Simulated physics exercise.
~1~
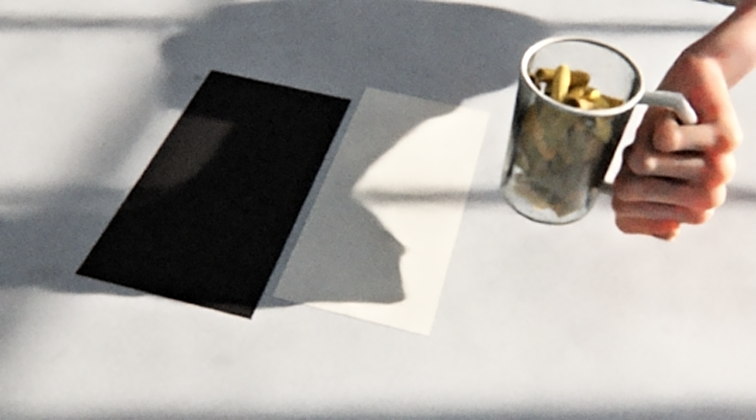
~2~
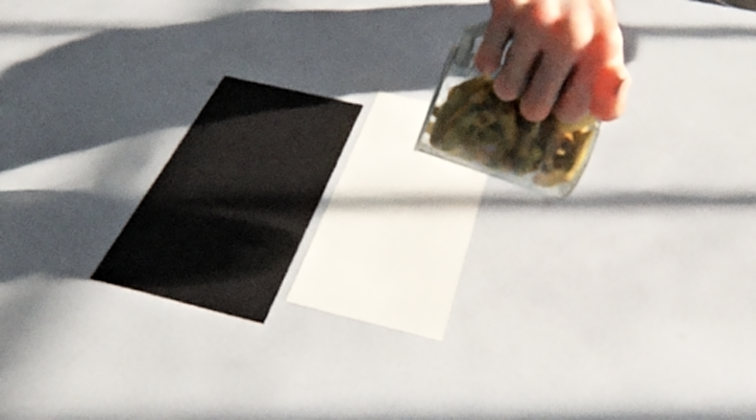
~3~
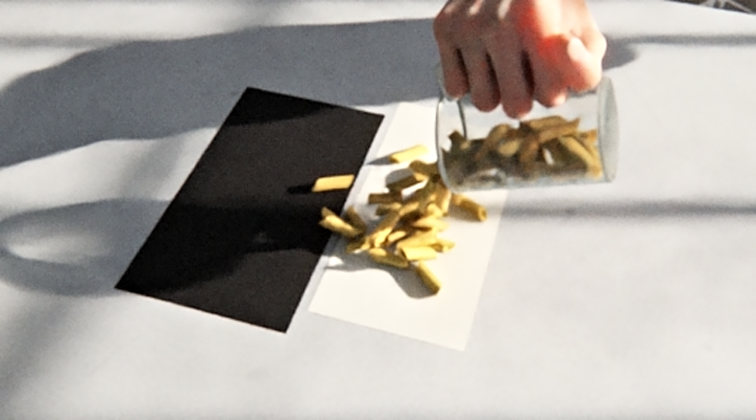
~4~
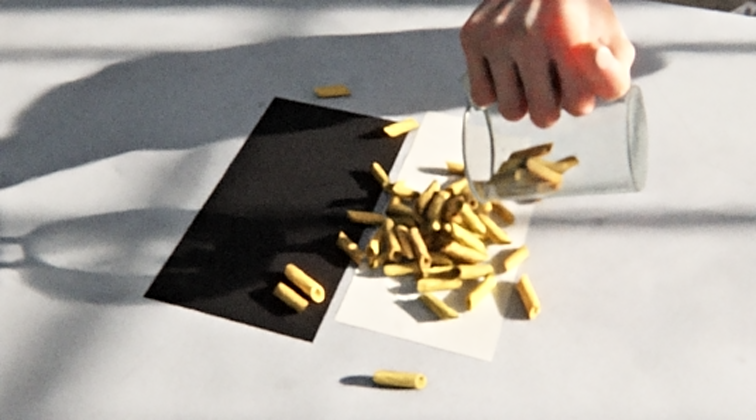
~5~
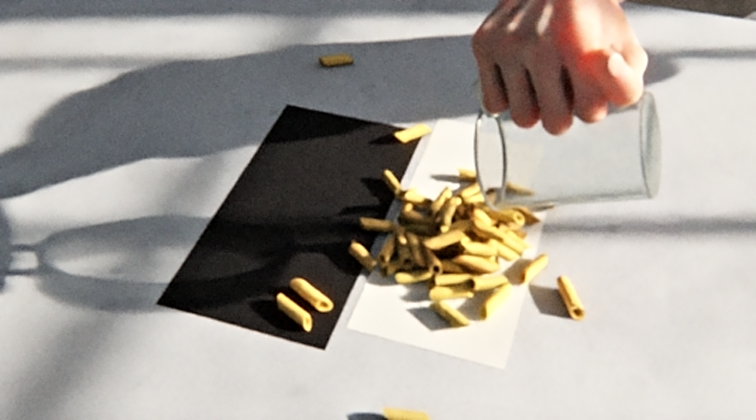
In the video, a hand lifts a clear glass mug of dry tube pasta beside a black sheet and a white sheet, then tips it leftward. The pasta spills out mostly onto the white sheet, with a few pieces on the black sheet and table, leaving the mug empty.
